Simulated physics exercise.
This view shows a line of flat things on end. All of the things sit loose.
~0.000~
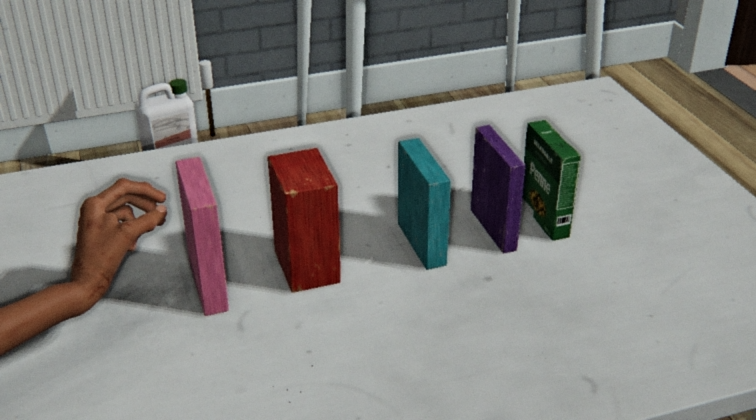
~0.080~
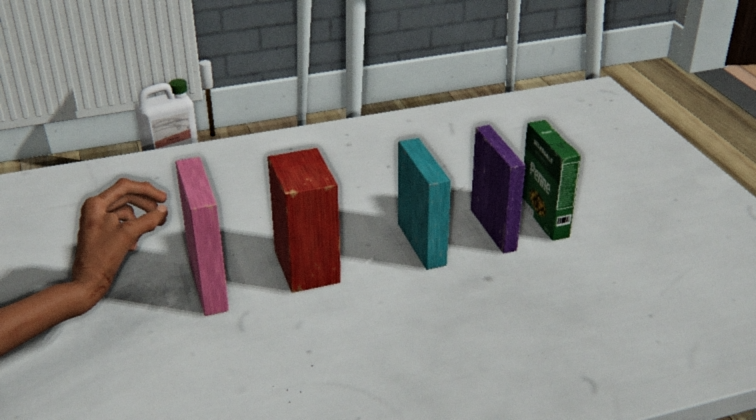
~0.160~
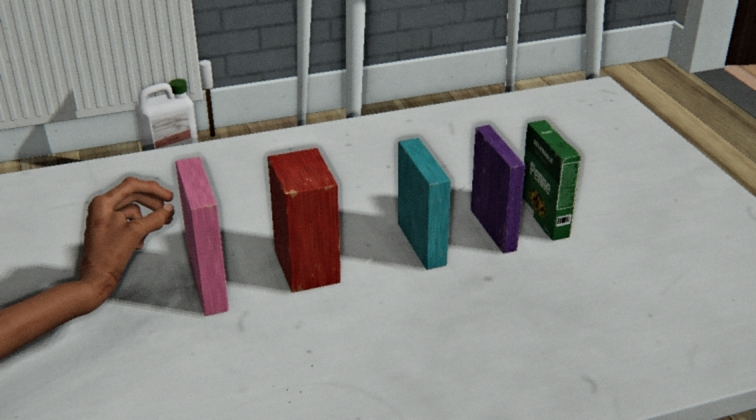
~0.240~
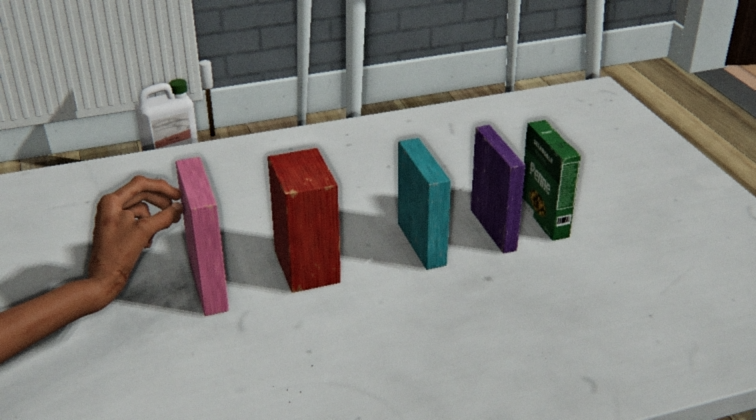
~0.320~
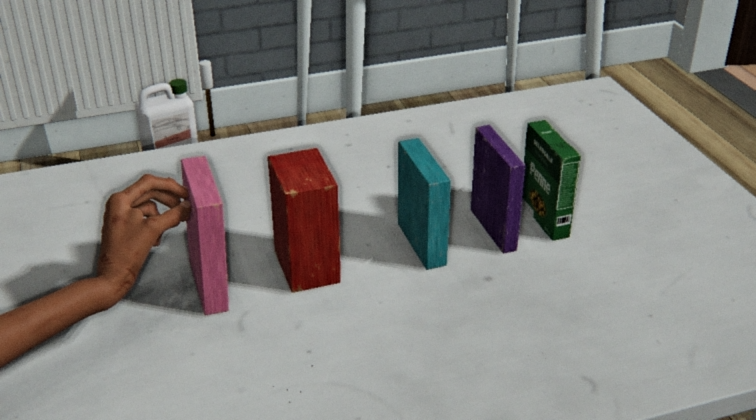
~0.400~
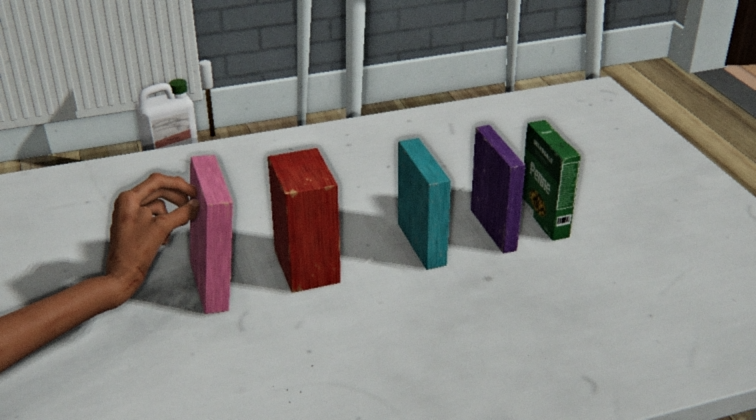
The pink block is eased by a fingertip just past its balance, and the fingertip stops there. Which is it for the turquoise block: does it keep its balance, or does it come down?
It keeps its balance.
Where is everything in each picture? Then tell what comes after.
Turquoise block (423, 203); red block (305, 220), in the first frame.
Red block (305, 220); purple block (497, 189), in the second frame.
Red block (305, 220); purple block (497, 189), in the third frame.
Red block (305, 220); purple block (497, 189), in the fourth frame.
Pink block 2° over; red block (305, 220); purple block (497, 189), in the fifth frame.
Pink block 7° over; turquoise block (423, 203); red block (305, 220), in the sixth frame.
After 0.50 s, pink block 12° over.
After 0.70 s, pink block 31° over.
After 0.90 s, turquoise block resting near (423, 203).
At rest (1.6 s), all 3 in place. Seen from the same camera at the end, turquoise block near (423, 203).
